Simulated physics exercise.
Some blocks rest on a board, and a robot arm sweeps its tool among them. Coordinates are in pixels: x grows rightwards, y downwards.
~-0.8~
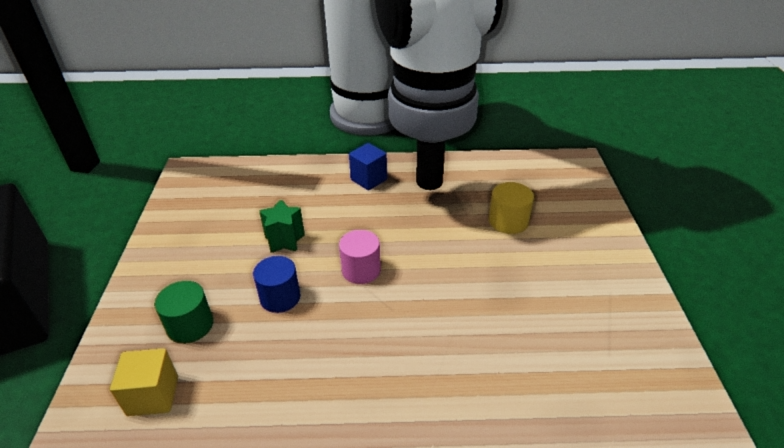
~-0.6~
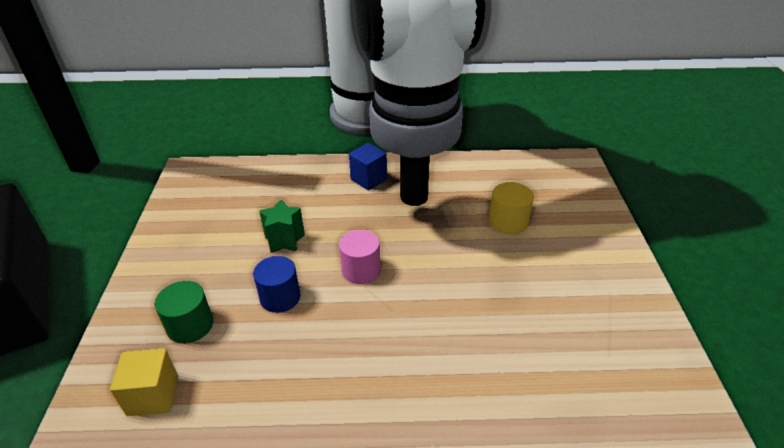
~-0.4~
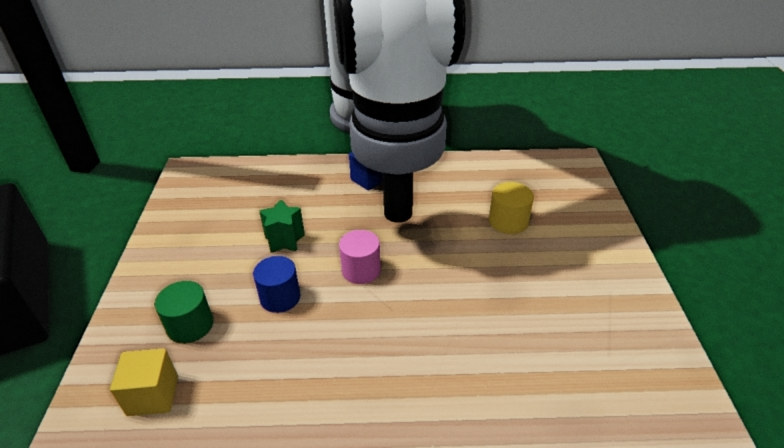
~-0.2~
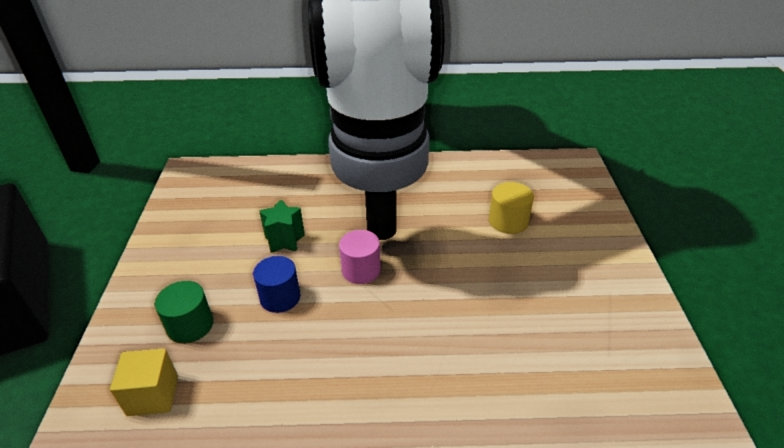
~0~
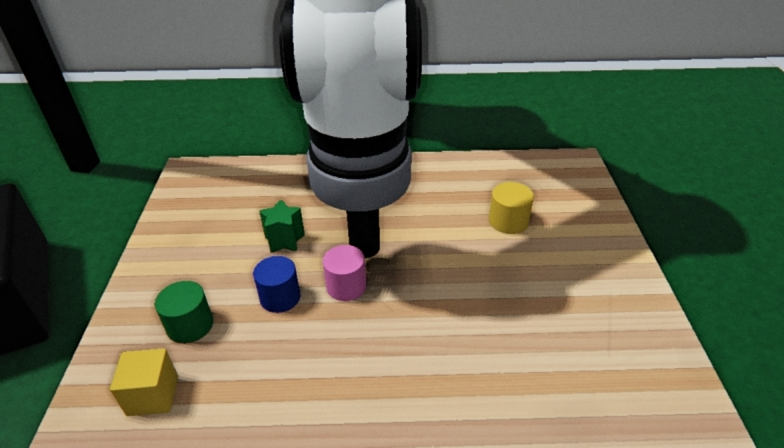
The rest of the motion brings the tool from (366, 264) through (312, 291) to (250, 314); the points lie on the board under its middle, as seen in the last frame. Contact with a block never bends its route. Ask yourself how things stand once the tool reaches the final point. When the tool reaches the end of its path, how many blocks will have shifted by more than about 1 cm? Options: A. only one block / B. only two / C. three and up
C: Three and up.
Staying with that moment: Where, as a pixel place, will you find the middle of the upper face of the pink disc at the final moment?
Its top face will be centred at roughly (301, 297).
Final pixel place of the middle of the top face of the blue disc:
I'd place it at (207, 280), taking the centre of its top.
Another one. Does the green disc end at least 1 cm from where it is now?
Yes.
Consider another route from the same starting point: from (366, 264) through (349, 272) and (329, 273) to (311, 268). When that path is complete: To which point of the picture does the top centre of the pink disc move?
It is going to be at (322, 273).
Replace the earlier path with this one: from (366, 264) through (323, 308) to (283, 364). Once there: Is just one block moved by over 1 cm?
Final answer: Yes.
The first path, step by step. One third of the way, tool (329, 266); pink disc (318, 282).
Two thirds of the way, tool (289, 283); blue disc (248, 277); pink disc (301, 297).
At the end, tool (245, 298); green disc (161, 298); blue disc (207, 280); green star block unmoved; pink disc (301, 297).
